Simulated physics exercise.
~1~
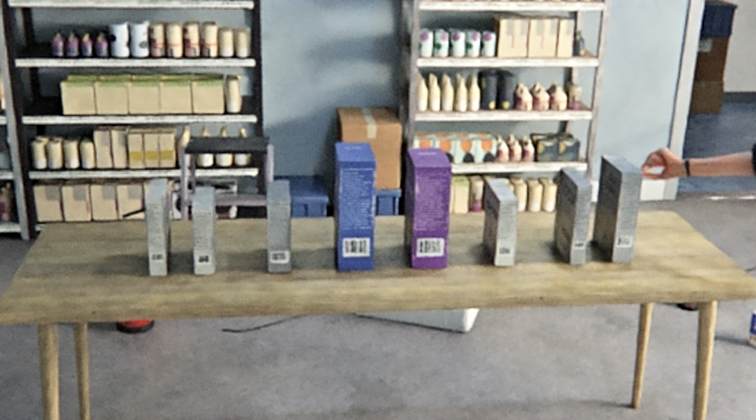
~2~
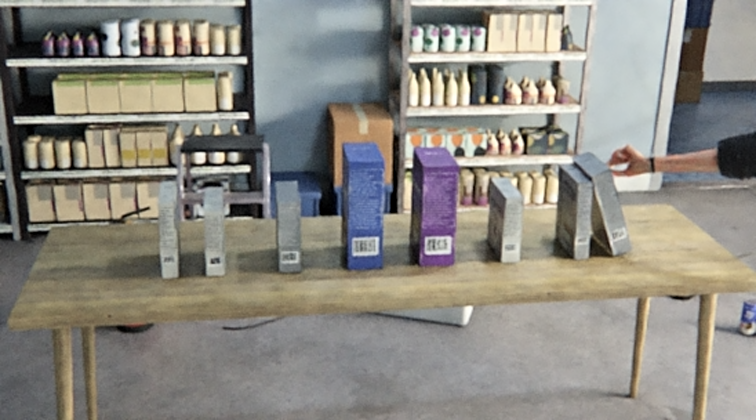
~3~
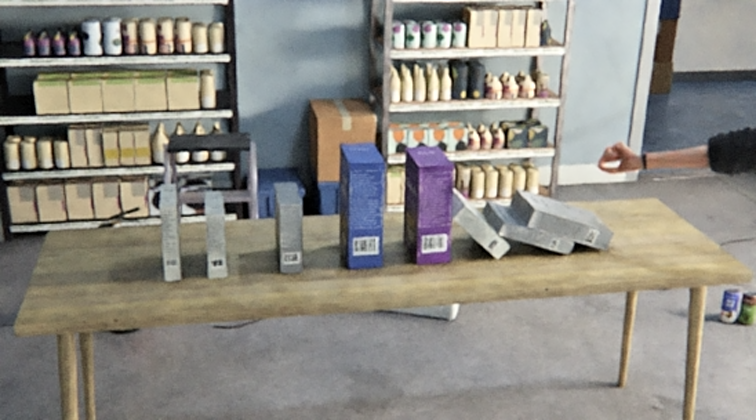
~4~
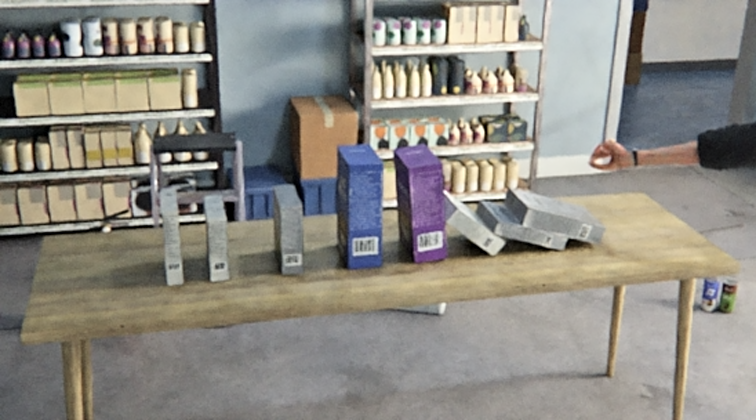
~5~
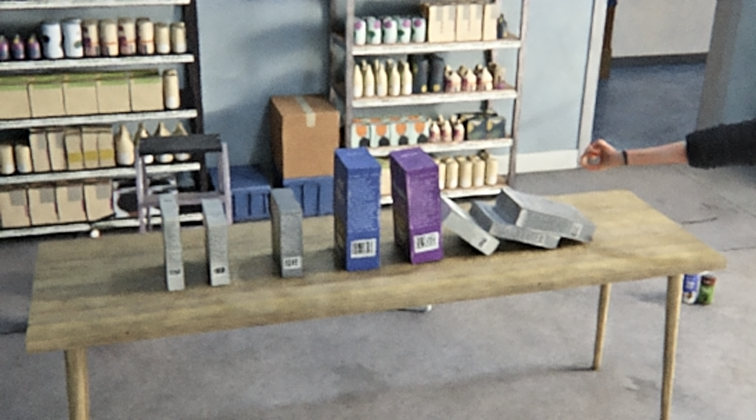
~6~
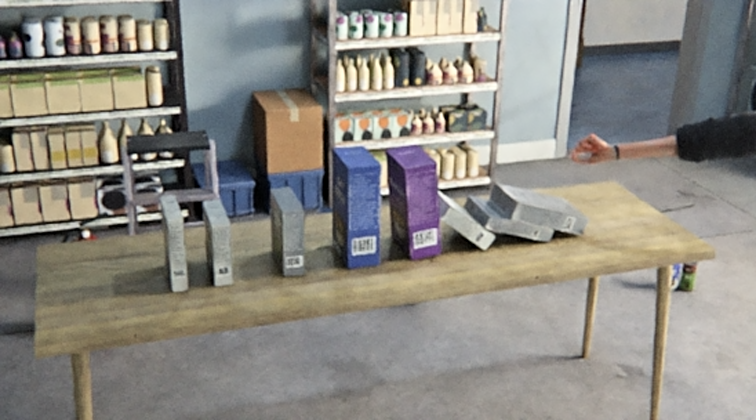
A hand tipping the rightmost grey box leftward on a wooden table, toppling two more against the purple box, leaving five standing.
